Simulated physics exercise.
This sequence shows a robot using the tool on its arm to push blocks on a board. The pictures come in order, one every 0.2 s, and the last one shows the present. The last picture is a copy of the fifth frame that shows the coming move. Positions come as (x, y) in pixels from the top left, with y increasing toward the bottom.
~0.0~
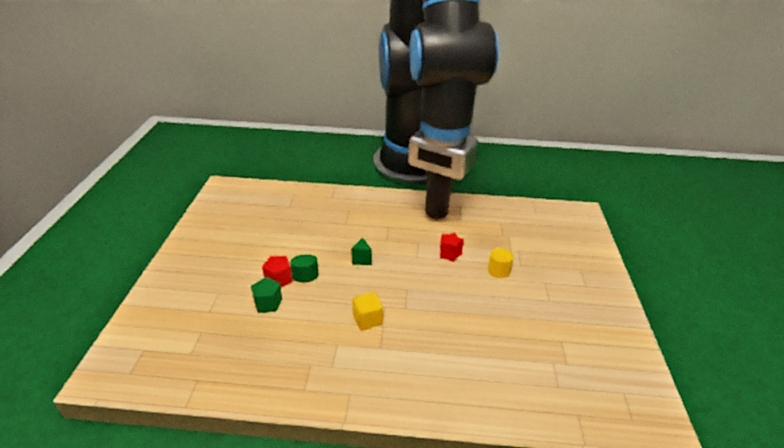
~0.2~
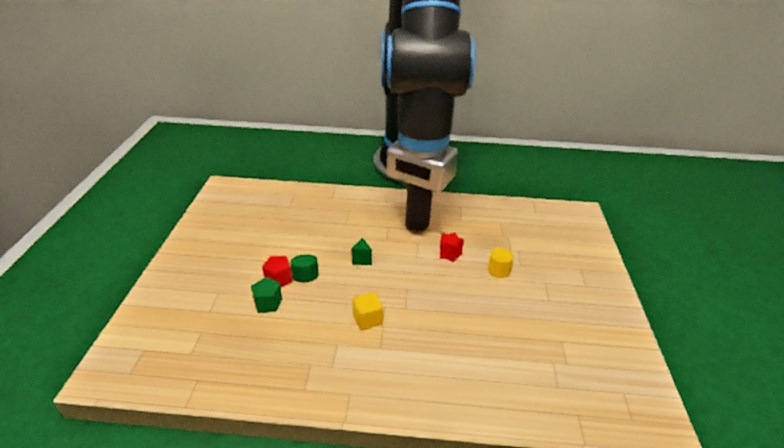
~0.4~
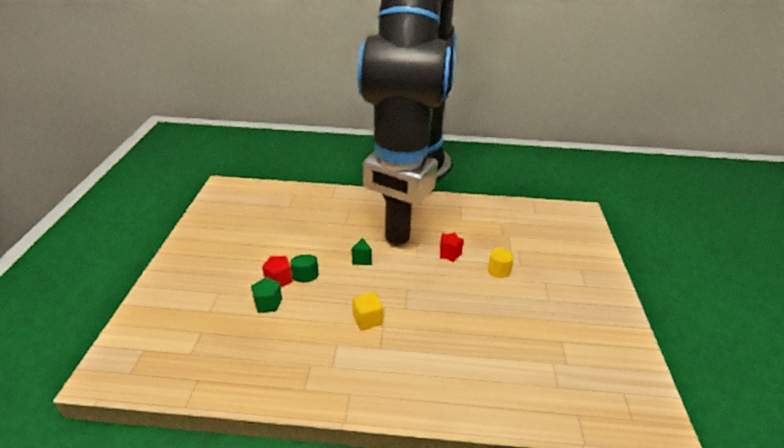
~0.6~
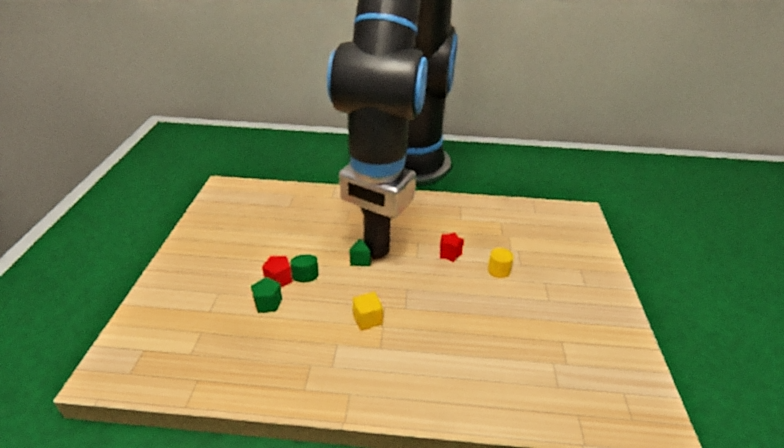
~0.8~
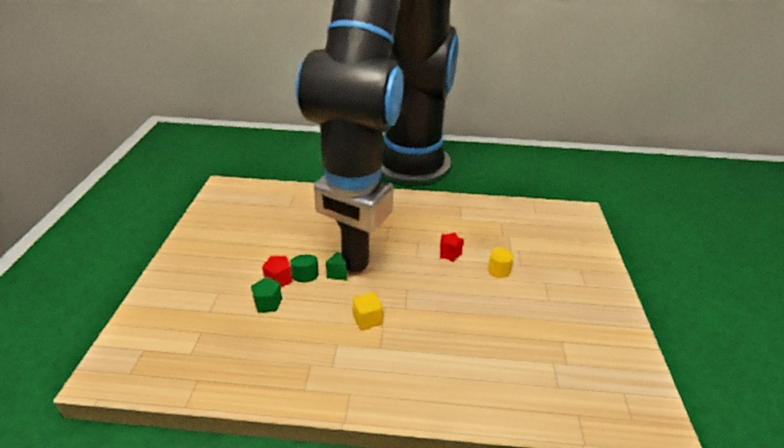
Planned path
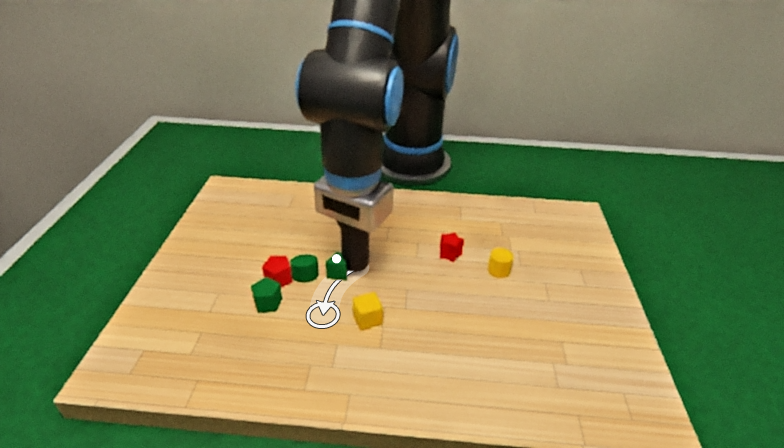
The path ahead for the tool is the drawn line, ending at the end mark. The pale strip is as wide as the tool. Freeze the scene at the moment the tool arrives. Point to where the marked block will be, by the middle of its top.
Around pixel (304, 277).
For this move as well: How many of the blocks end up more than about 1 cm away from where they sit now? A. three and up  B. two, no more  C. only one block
Letter C.
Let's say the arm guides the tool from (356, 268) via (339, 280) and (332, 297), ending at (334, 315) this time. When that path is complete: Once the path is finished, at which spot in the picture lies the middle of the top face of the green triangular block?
The middle of the upper face of the green triangular block will lie at about (309, 275) in the picture.
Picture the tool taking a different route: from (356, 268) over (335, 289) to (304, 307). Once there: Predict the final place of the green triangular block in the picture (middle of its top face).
I'd place it at (300, 273), taking the centre of its top.
The line goes from (356, 268) over (339, 280) and (328, 296) to (323, 315); the dot is on the green triangular block.
The first path, step by step. One third of the way, tool at (338, 276); green triangular block at (317, 270).
Two thirds of the way, tool at (327, 292); green triangular block at (304, 277), turned 30° clockwise.
At the end, tool at (323, 310); green elliptical block unmoved; green triangular block at (304, 277), turned 30° clockwise.
